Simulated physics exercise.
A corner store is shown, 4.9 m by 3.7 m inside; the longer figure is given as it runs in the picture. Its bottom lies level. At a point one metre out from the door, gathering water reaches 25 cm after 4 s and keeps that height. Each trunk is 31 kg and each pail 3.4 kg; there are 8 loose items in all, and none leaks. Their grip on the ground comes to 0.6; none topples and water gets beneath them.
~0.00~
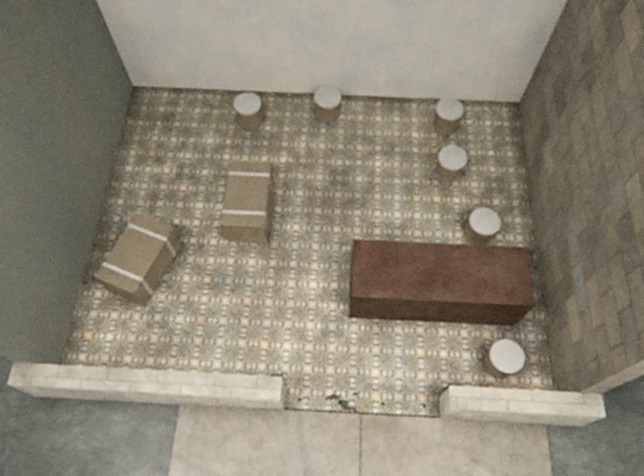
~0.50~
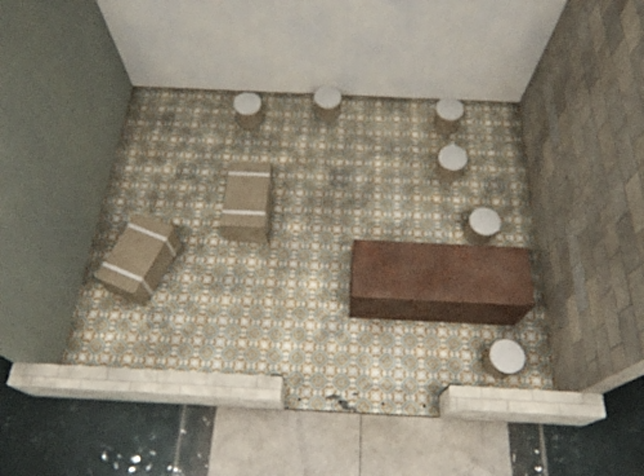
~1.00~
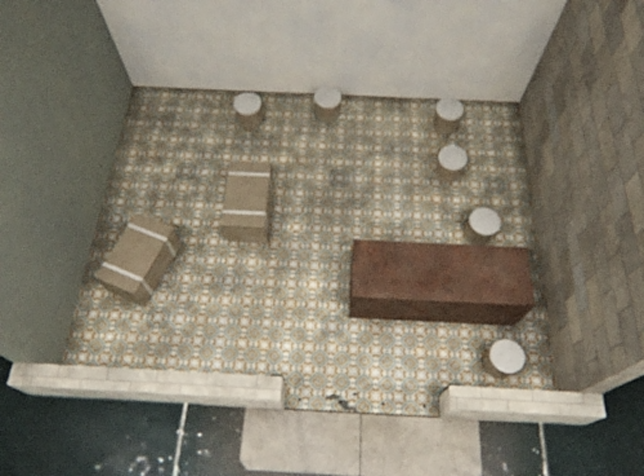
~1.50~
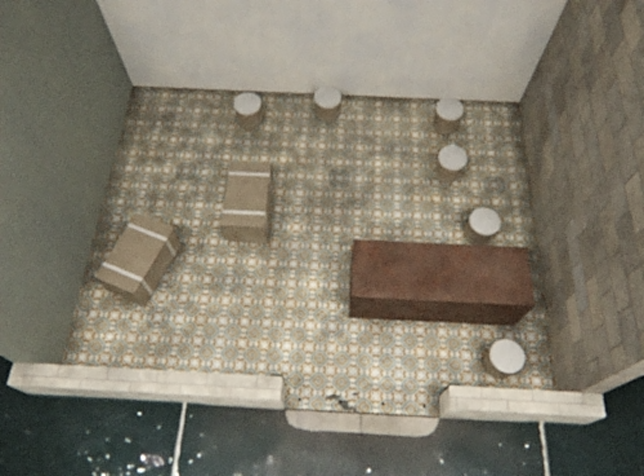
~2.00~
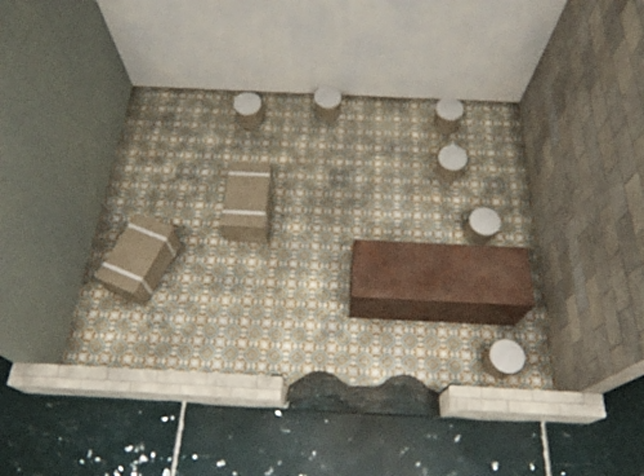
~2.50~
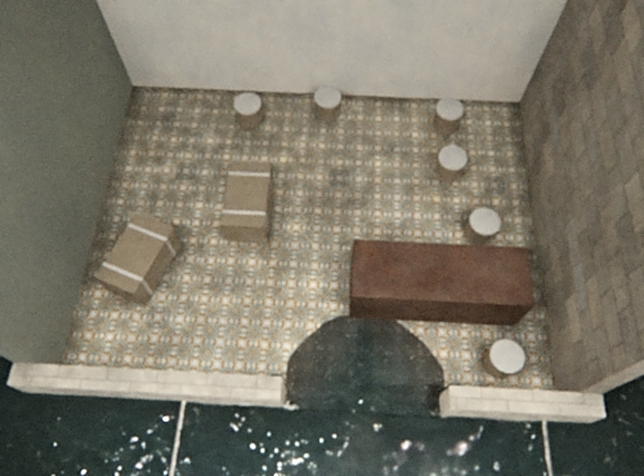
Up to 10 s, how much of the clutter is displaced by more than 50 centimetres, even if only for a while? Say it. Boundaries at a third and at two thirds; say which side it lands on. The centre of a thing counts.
Large share.
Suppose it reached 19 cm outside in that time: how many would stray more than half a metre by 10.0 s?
It would come to 4 of them.
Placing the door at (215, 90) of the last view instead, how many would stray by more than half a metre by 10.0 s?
The answer then is 4.
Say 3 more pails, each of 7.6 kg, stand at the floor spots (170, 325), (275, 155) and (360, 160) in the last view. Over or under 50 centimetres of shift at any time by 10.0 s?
Order as asked - falls below the limit, falls below the limit, falls below the limit.
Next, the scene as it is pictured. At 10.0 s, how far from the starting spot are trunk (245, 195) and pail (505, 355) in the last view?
Shifts: 80 cm / 20 cm.
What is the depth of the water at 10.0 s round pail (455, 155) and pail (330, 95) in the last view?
Some 8 cm at the first, some 9 cm at the second.
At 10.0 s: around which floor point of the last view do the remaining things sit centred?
That lands at roughly (350, 224).
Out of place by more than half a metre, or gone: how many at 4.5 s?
The number by then is 0.
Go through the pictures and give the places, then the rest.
A trunk at (135, 252), on the bottom; a trunk at (247, 193) rests on the ground; 0.0 m2 under water; 0 of 8 have shifted, in the first frame.
A trunk at (135, 252), on the bottom; a trunk at (247, 193), on the bottom; 0.0 m2 under water; 0 of 8 have shifted, in the second frame.
A trunk at (135, 252) rests on the ground; a trunk at (247, 193), on the bottom; water covers 0.0 m2; 0 of 8 have shifted, in the third frame.
A trunk at (135, 252), on the bottom; a trunk at (247, 193), on the bottom; water covers 0.0 m2; 0 of 8 have shifted, in the fourth frame.
A trunk at (135, 252), on the bottom; a trunk at (247, 193) rests on the ground; water covers 0.1 m2; 0 of 8 have shifted, in the fifth frame.
A trunk at (135, 252), on the bottom; a trunk at (247, 193), on the bottom; water covers 0.9 m2; 0 of 8 have shifted, in the sixth frame.
After 3.5 s 0 of 8 are over 50 cm from their spots; 0 afloat.
After 4.5 s 0 of 8 are over 50 cm from their spots; 1 afloat.
After 7.0 s 2 of 8 are over 50 cm from their spots; 3 afloat.
After 10.0 s 5 of 8 are over 50 cm from their spots, and 6 have been at some point; 8 afloat.
